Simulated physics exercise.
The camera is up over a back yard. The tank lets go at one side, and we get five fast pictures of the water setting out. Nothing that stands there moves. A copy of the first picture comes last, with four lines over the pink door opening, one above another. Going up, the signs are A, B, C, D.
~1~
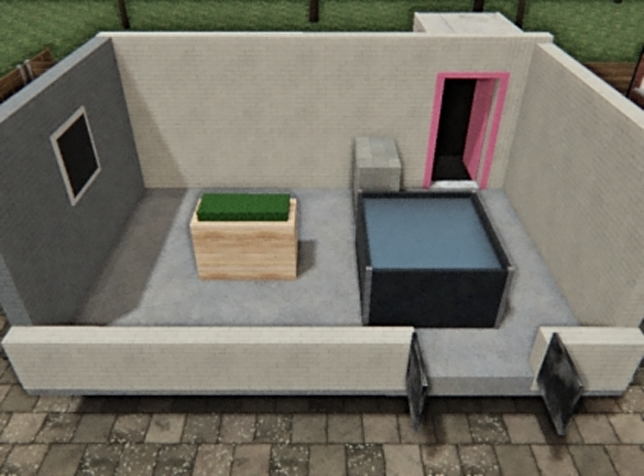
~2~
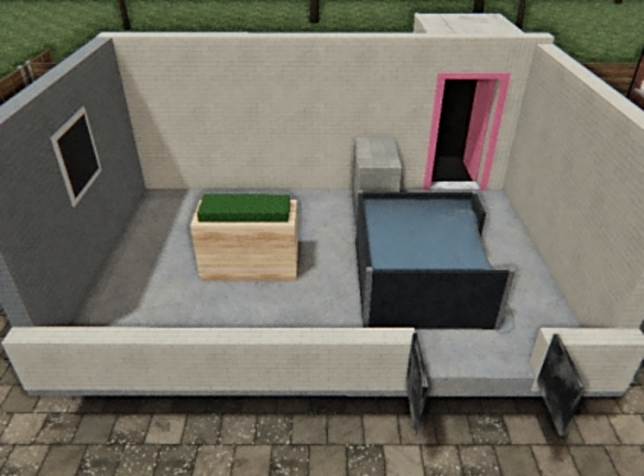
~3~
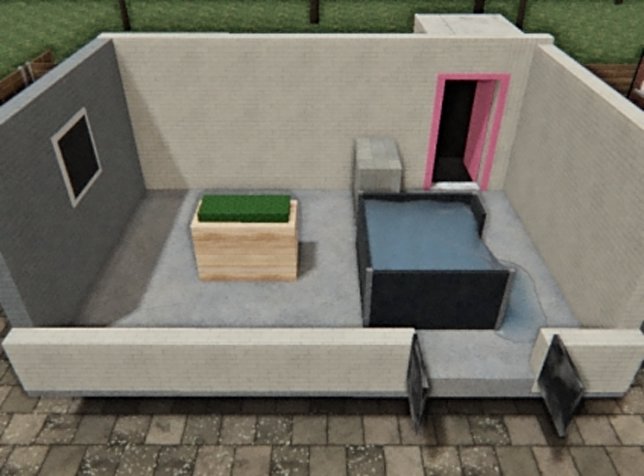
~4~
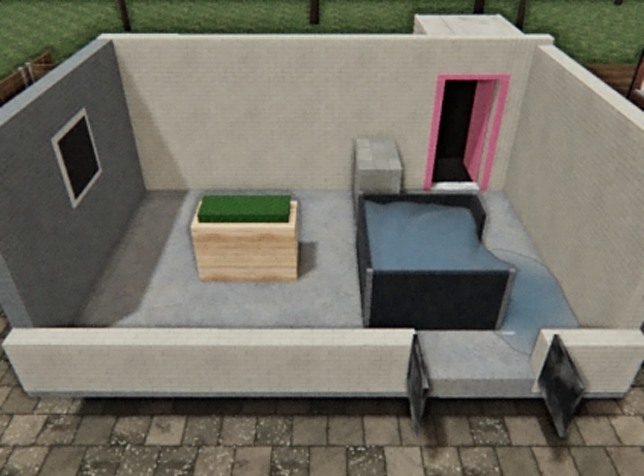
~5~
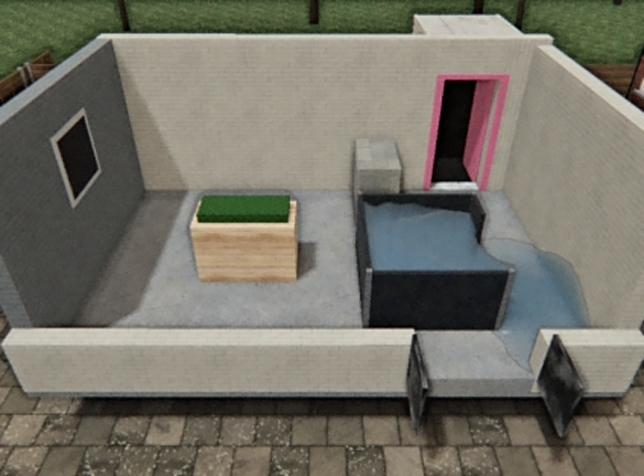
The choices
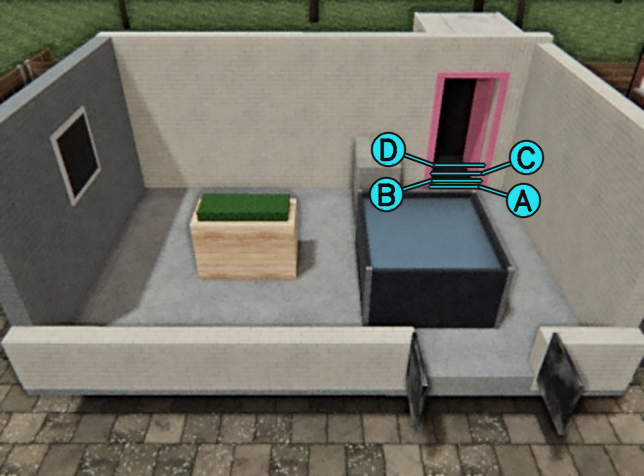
Water pours out through the open right side of a dark tank in a walled back yard, seen from above by a still camera. A wooden planter topped with green stands left of the tank, a pink doorway is behind it, and an open gate is in front. The water slopes down inside the tank and spreads over the grey ground towards the right wall and the front.
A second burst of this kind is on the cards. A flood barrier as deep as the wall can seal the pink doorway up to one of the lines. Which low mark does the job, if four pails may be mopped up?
C is the one.
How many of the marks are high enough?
Two of them.
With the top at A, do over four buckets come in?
Yes, that goes wrong.
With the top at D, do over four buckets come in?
No.
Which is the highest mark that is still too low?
Here it is mark B.
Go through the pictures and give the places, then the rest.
In the first picture, water in the tank at rest, its middle at (426, 232); foot of the pink doorway at (454, 189); open gate at (477, 324).
In the second picture, water covers 2 % of the ground, its front hidden from here.
In the third picture, 5 % of the ground under water, visible out to (513, 266).
In the fourth picture, 8 % of the ground under water, visible out to (550, 271).
In the fifth picture, 11 % of the ground under water, visible out to (535, 247).
In cyan, A at (454, 186); B at (455, 180); C at (457, 173); D at (458, 165); from the bottom up A, B, C, D.
For mark A, dozens of bucketfuls pour in.
For mark B, about 13 bucketfuls get in.
For mark C, a splash gets over, under a bucket.
For mark D, nothing gets over.
